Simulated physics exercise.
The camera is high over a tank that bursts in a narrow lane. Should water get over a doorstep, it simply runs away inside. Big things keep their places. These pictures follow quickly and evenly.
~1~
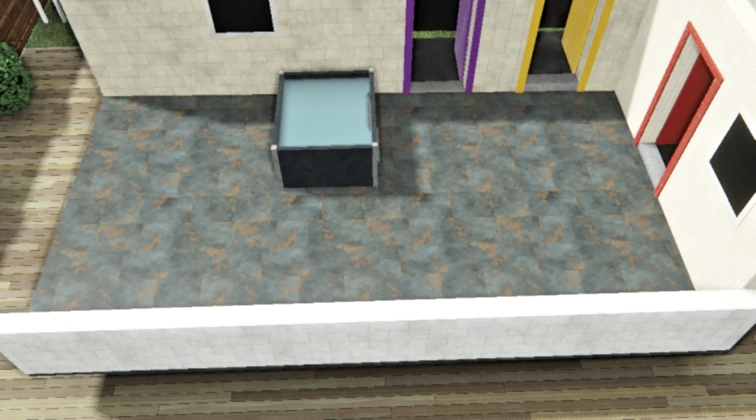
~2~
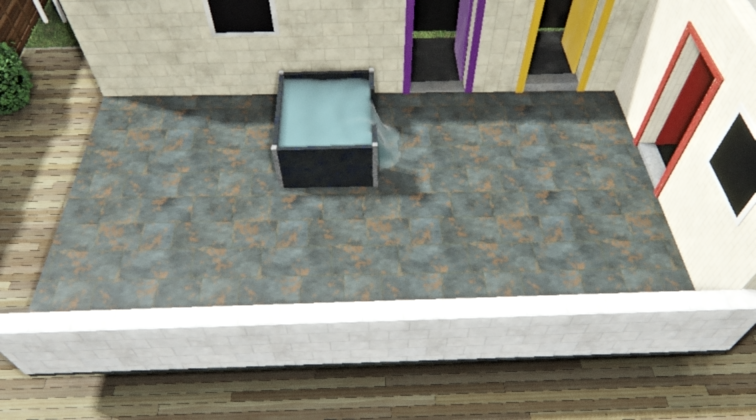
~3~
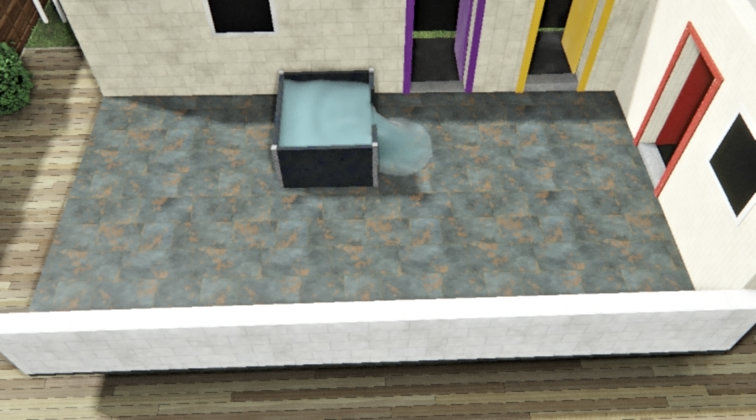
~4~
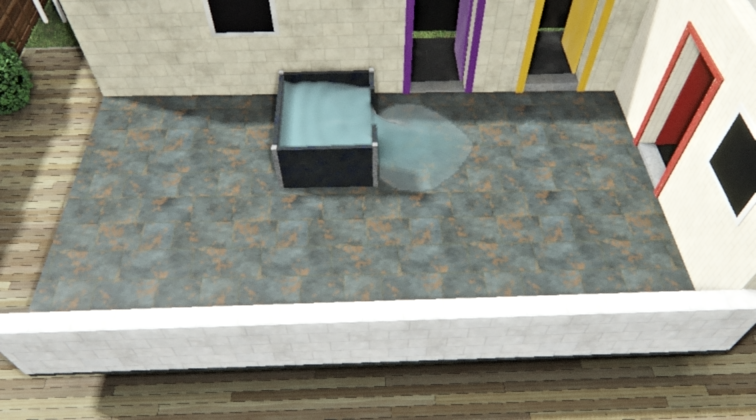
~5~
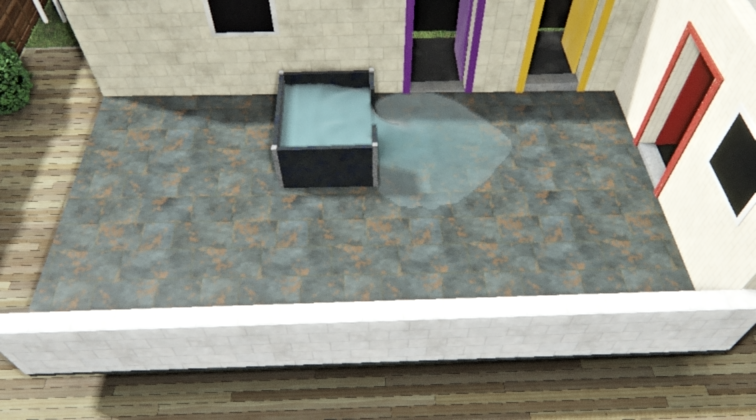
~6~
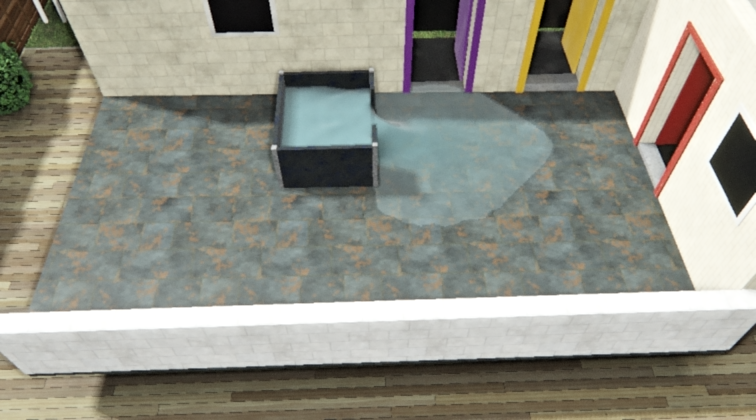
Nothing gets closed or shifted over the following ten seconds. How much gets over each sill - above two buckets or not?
At the yellow door, not above two buckets. At the purple door, above two buckets. At the red door, above two buckets.
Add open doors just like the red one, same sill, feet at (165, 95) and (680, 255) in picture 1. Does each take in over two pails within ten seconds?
In turn: Holds, is over.
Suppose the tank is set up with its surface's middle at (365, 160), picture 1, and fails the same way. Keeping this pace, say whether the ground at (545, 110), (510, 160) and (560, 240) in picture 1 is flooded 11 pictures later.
Soaked, soaked, soaked.
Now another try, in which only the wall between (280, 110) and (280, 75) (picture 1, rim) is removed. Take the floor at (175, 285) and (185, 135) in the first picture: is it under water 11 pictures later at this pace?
Point one not reached; point two reached.
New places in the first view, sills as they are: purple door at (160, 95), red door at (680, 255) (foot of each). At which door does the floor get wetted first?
First: The yellow one.
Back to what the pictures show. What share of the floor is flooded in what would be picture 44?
It comes to roughly 45 in a hundred.
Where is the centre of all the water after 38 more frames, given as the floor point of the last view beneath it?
Centre of the water: Near (519, 198).
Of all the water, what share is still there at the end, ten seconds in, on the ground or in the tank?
Result: Close to 86 %.
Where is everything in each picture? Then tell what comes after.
Still water in the tank at (326, 112), in the first frame.
Water pours out at (371, 132) and has run to (386, 128), in the second frame.
The front is at (426, 138), out from the gap at (372, 134), in the third frame.
The front is at (465, 140), out from the gap at (372, 134), in the fourth frame.
Water pours out at (372, 135) and has run to (504, 140), in the fifth frame.
Water pours out at (372, 134) and has run to (542, 136), in the sixth frame.
A moment on, water covers 35 % of the floor; the yellow door wet at the sill, nothing in, the purple door under two buckets in, the red door wet at the sill, nothing in.
Next, water covers 40 % of the floor; the yellow door wet at the sill, nothing in, the purple door over two buckets in, the red door over two buckets in.
Then, water covers 40 % of the floor; the yellow door wet at the sill, nothing in, the purple door over two buckets in, the red door far over two buckets in.
Later, water covers 45 % of the floor; the yellow door wet at the sill, nothing in, the purple door over two buckets in, the red door far over two buckets in.
In the end, water covers 65 % of the floor; the yellow door wet at the sill, nothing in, the purple door over two buckets in, the red door far over two buckets in.
